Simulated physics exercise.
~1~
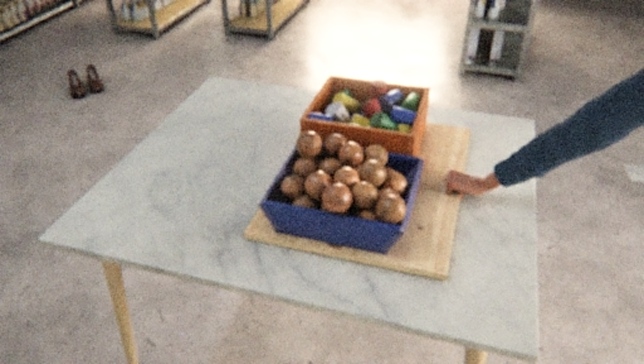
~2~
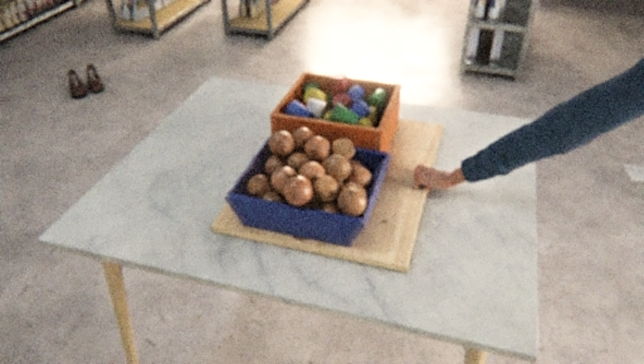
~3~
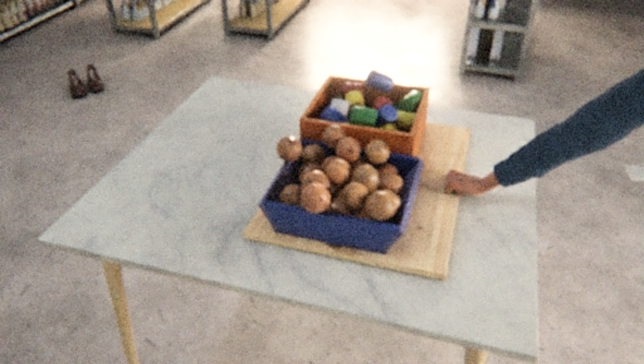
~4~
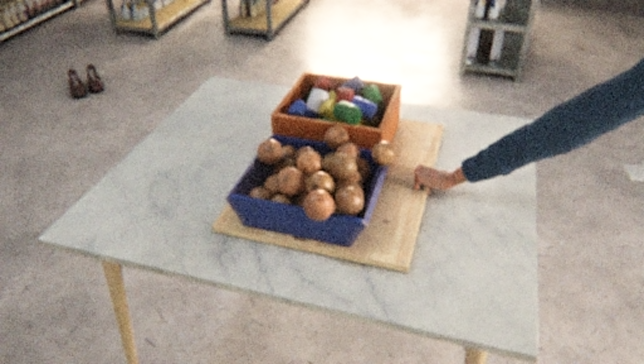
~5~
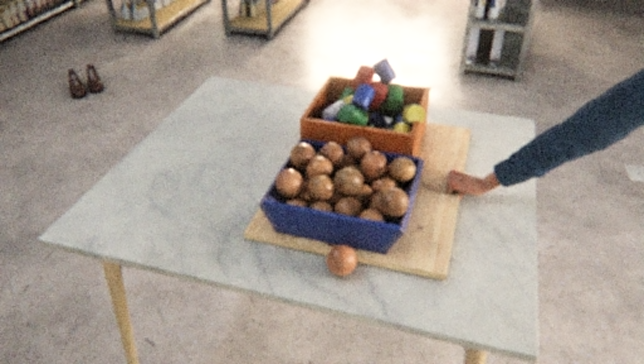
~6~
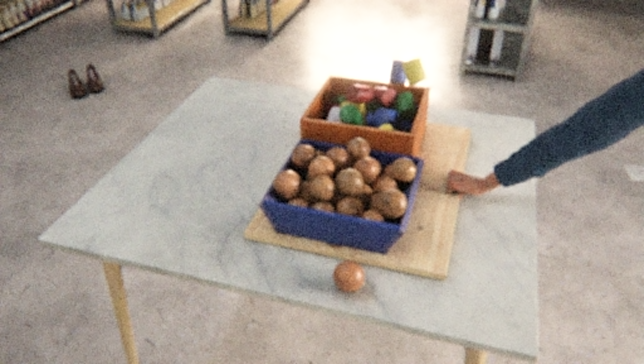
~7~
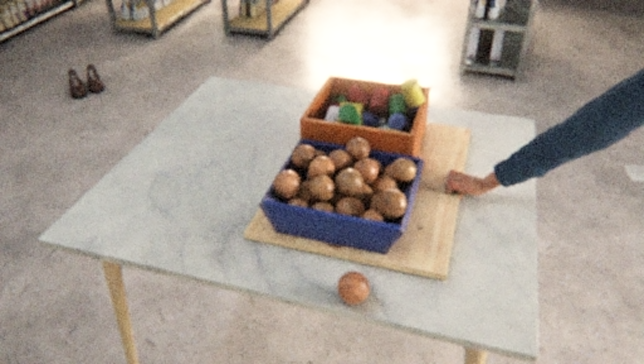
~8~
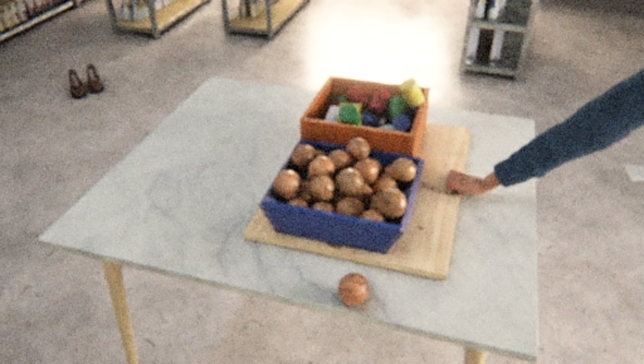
In the video, a hand slides a board holding a blue crate of brown balls and an orange crate of colourful small items left and right twice, jostling the contents, until one ball drops out in front and rests near the table's edge as the board stays still.
